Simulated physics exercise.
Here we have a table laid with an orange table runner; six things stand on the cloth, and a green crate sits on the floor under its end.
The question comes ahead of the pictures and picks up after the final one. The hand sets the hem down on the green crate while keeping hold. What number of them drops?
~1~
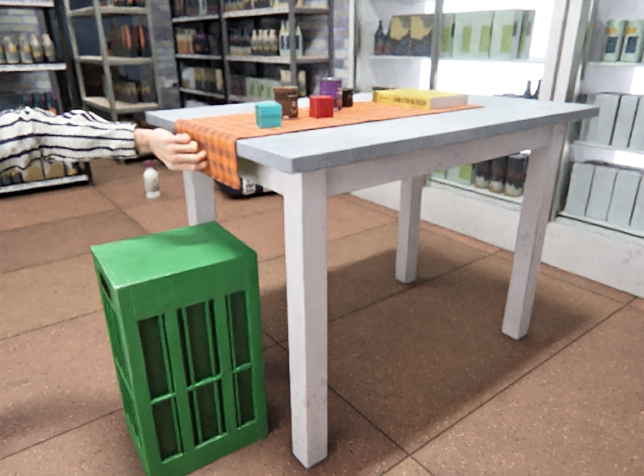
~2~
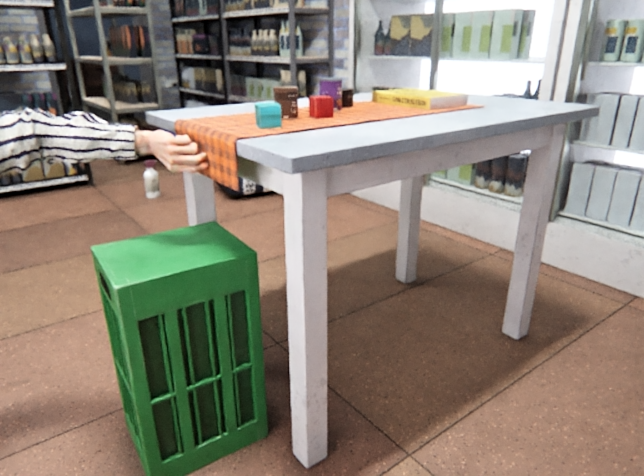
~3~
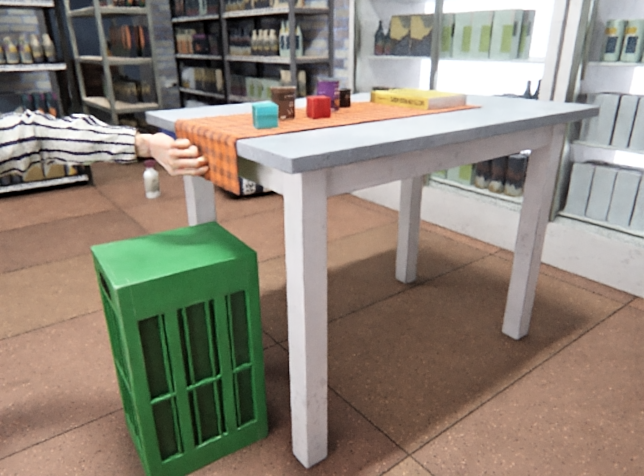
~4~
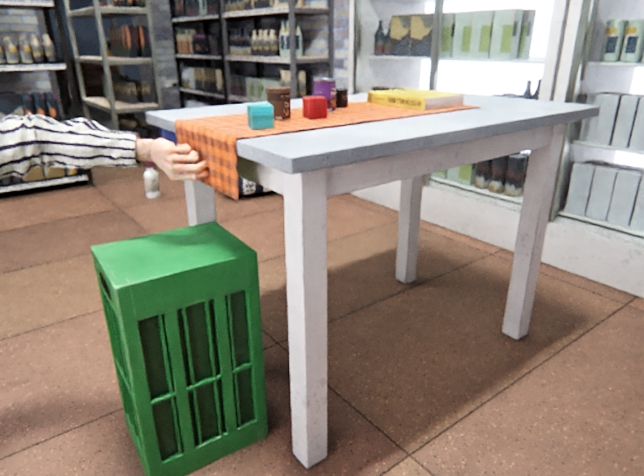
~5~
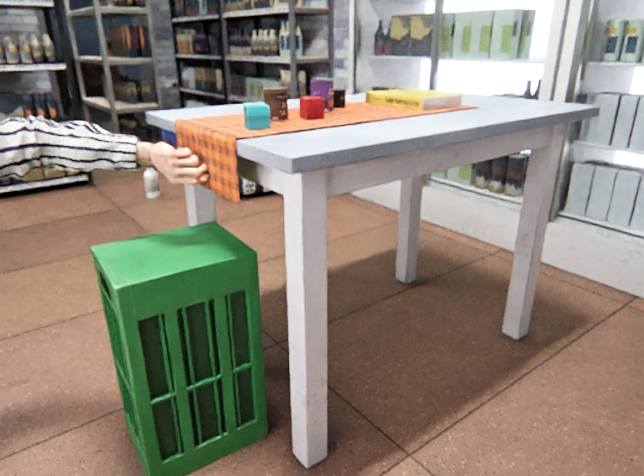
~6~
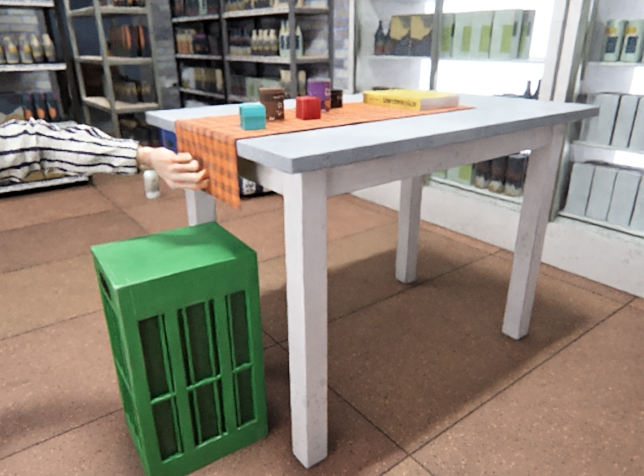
I expect one of them not to stay on top.
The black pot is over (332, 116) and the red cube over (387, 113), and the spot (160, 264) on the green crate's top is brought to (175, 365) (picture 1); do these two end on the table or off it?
The black pot does not stay aboard, and the red cube stays aboard.
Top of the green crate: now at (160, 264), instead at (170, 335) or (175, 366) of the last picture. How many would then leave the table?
Totals 3, 4.
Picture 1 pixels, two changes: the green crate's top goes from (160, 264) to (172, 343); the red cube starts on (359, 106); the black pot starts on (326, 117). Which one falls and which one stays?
The red cube ends up still on top and the black pot ends up off the top.
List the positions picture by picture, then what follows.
Hem (240, 190); turquoise cube (268, 104); brown can (286, 87); red cube (321, 97); purple can (331, 78); black pot (345, 89); top of the crate (160, 264), in the first frame.
Hem (239, 191); turquoise cube (268, 104), in the second frame.
Hem (240, 195); brown can (283, 87), in the third frame.
Hem (238, 201); red cube (314, 97); top of the crate (160, 264), in the fourth frame.
Hem (240, 204); purple can (322, 79), in the fifth frame.
Hem (240, 210); turquoise cube (252, 105); brown can (271, 88); red cube (308, 98); purple can (319, 79); black pot (334, 90), in the sixth frame.
A little later, hem near (209, 219); all still up.
Next, hem on the crate; turquoise cube gone.
When it is over, hem on the crate; turquoise cube gone. The count of fallen things is one.
